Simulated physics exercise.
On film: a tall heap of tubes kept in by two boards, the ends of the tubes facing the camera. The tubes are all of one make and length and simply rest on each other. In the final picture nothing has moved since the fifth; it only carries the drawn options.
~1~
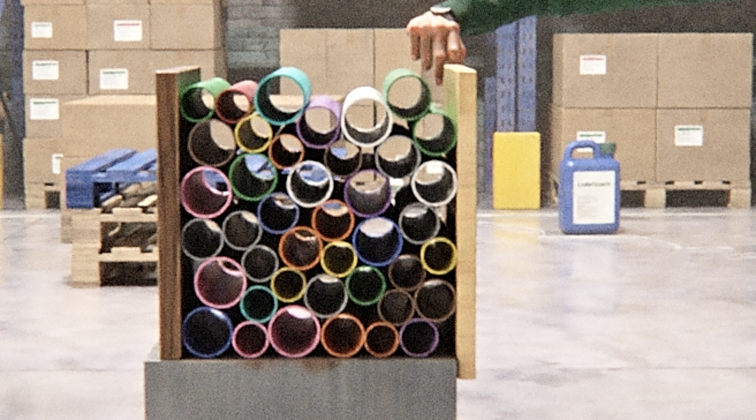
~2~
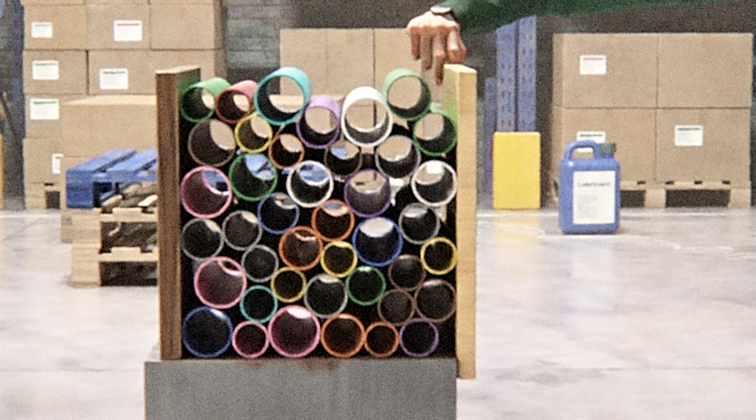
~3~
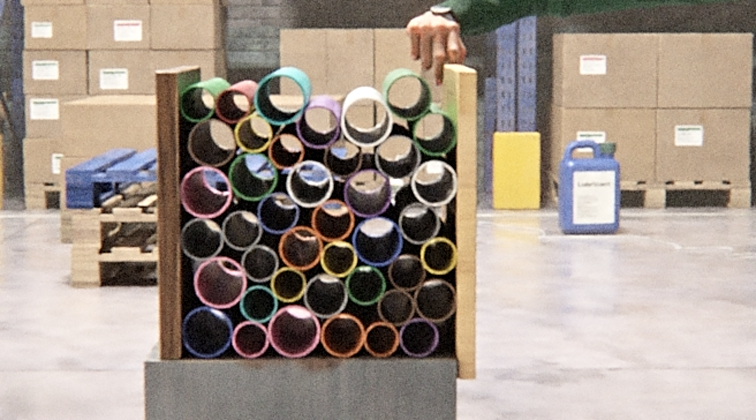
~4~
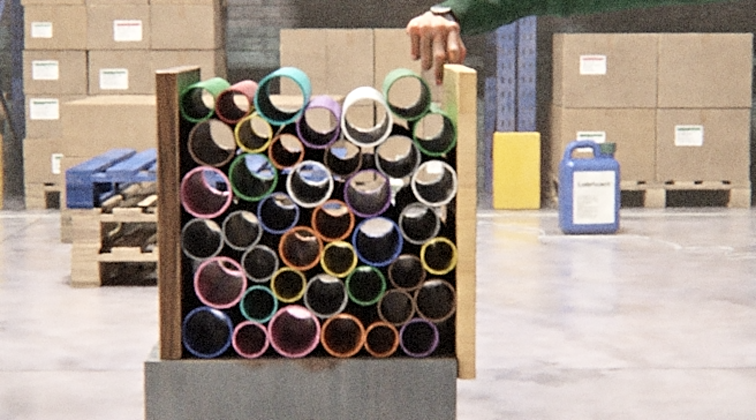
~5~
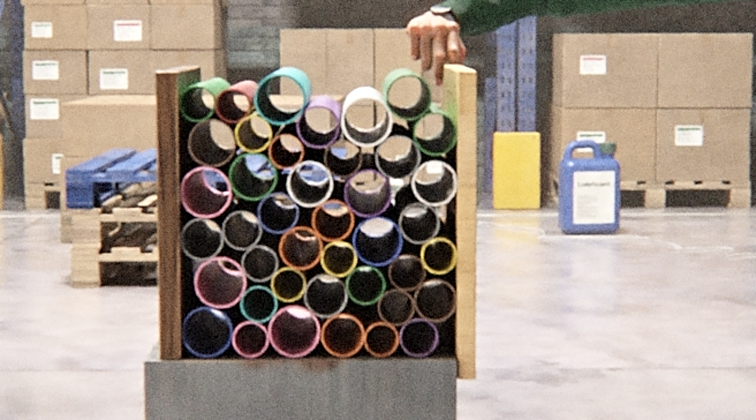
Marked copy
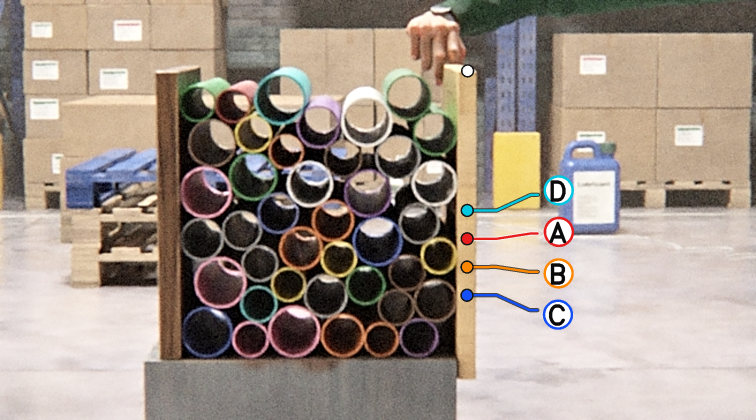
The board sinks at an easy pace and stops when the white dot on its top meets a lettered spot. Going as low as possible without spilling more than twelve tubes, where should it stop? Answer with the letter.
It can be let down to C.
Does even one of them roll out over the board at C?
At C: Yes.
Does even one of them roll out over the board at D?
Yes, at D.
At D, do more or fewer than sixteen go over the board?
Fewer than sixteen.
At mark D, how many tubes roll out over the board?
With D, two.
On the marked copy, A at (467, 239); B at (467, 267); C at (467, 295); D at (467, 211); the white dot at (468, 71).
Taking C. A third of the way, top of the board (457, 177).
Two thirds of the way, top of the board (457, 292).
When it is over, top of the board (457, 294), eleven out over the board.
As for the rest, A three out over the board; B about seven out over the board; D two out over the board.
